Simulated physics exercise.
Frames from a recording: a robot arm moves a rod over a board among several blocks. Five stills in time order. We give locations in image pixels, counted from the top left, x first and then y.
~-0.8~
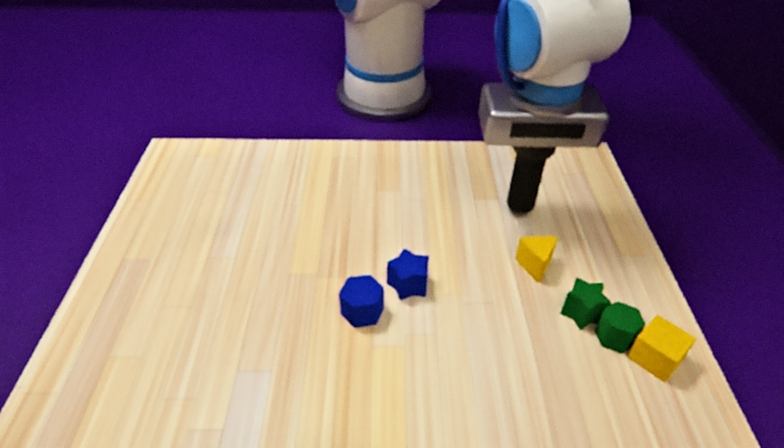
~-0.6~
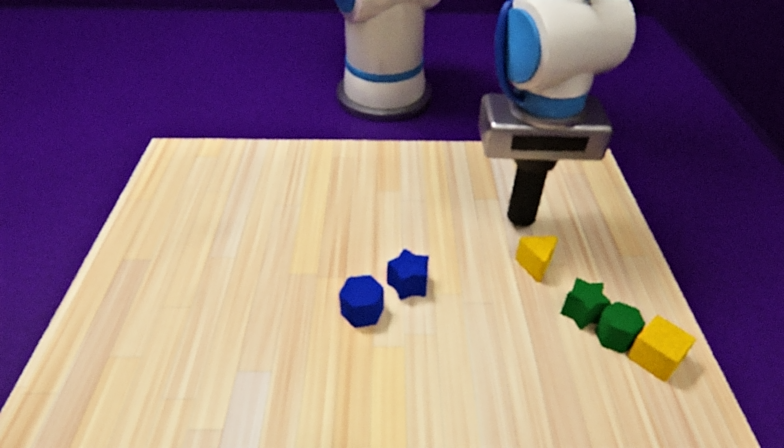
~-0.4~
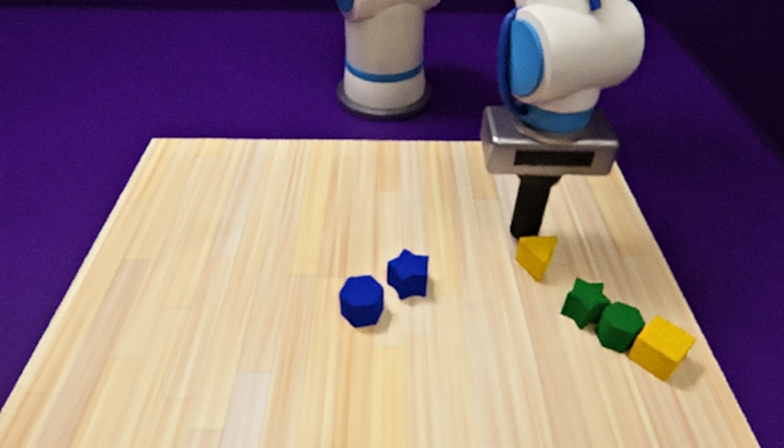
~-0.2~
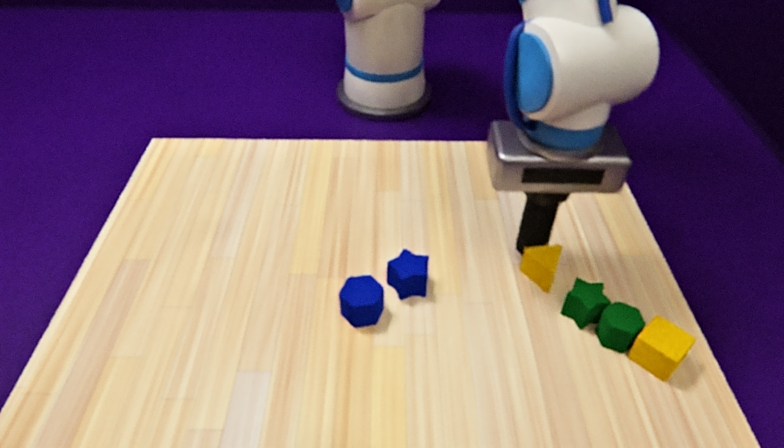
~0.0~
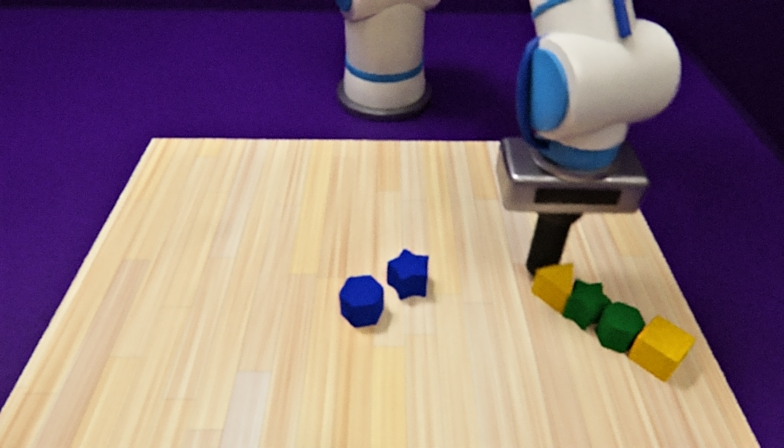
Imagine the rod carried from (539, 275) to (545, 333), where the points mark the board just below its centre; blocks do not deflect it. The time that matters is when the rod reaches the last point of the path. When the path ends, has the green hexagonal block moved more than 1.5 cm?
In short: No.
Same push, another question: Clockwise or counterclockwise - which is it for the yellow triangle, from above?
Against the clock.
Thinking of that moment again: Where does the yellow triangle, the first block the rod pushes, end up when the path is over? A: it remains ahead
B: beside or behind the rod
The correct letter is A.
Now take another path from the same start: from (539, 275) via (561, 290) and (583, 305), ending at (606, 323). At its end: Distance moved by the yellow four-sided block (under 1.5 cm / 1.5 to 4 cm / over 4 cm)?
Once the path is done, the yellow four-sided block lies 1.5 to 4 cm from its present place.
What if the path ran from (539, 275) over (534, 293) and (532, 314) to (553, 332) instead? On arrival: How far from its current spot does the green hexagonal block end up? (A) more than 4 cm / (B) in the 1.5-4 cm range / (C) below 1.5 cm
C - below 1.5 cm.
What follows on the original path. Halfway along, rod (544, 296); yellow triangle (565, 306); green star-shaped block (596, 298), turned 25° anticlockwise; green hexagonal block (629, 318).
At the end, rod (548, 325); yellow triangle (576, 336), turned 30° anticlockwise; green star-shaped block (594, 299), turned 40° anticlockwise; green hexagonal block (629, 317); yellow four-sided block unmoved.
